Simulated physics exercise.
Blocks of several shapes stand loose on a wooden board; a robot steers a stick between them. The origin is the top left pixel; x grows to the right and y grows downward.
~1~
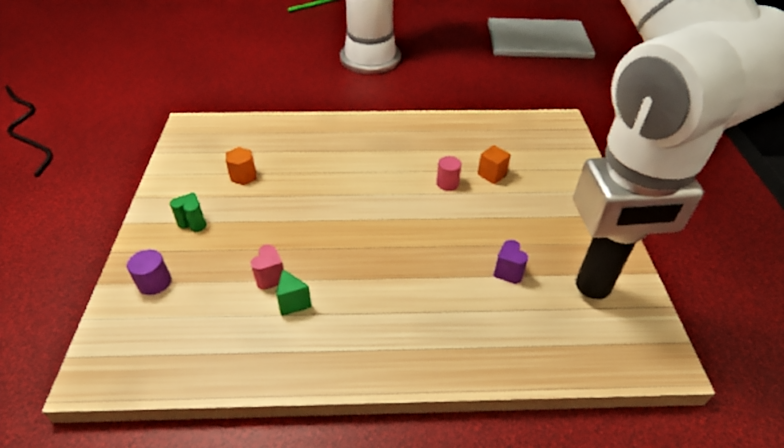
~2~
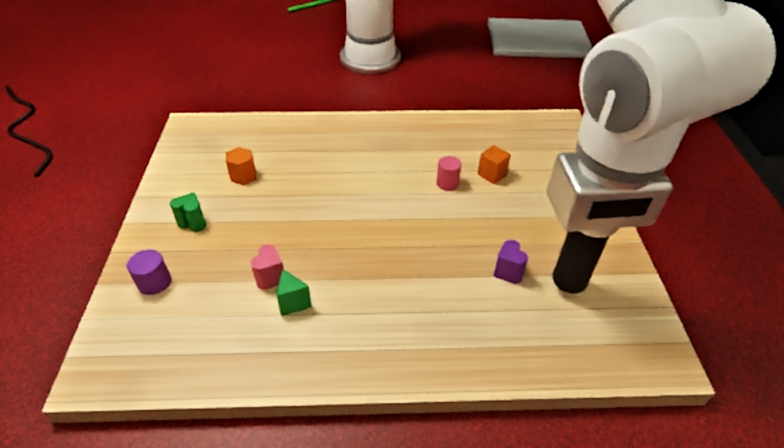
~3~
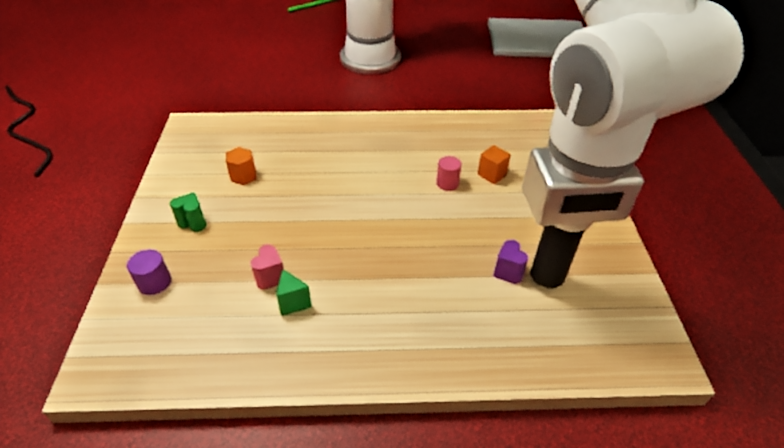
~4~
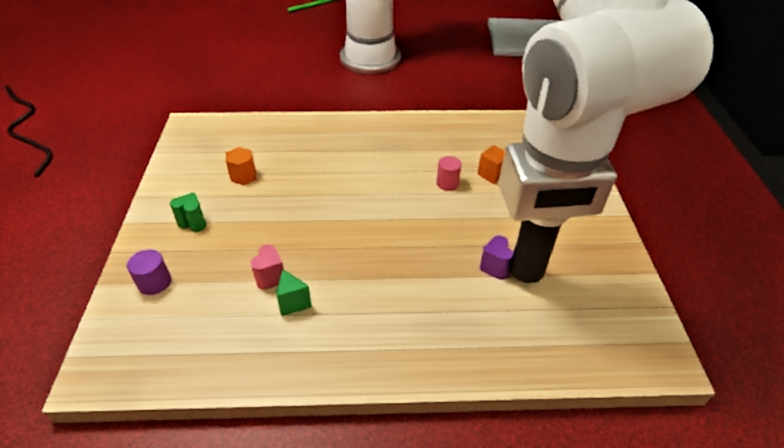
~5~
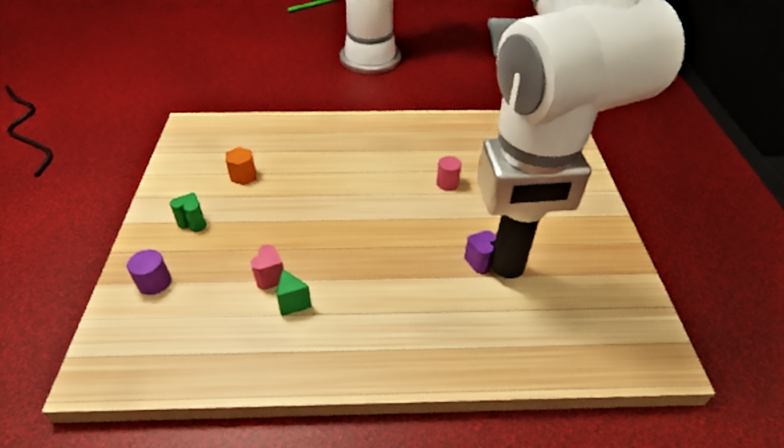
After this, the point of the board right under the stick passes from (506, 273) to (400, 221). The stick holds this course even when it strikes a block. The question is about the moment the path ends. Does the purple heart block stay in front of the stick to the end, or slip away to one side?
Final position: Ahead.
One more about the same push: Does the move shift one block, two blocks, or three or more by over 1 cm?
Count: 1.
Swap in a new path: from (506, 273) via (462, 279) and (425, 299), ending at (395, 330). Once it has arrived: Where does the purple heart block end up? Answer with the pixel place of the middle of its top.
My best guess is (465, 236).
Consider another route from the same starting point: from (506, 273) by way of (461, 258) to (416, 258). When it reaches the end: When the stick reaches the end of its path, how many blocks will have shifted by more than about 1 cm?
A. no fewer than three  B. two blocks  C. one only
The correct letter is C.
What follows on the original path. One third of the way, stick (469, 247); purple heart block (447, 224).
Two thirds of the way, stick (434, 230); purple heart block (412, 208).
At the end, stick (400, 214); purple heart block (378, 192).
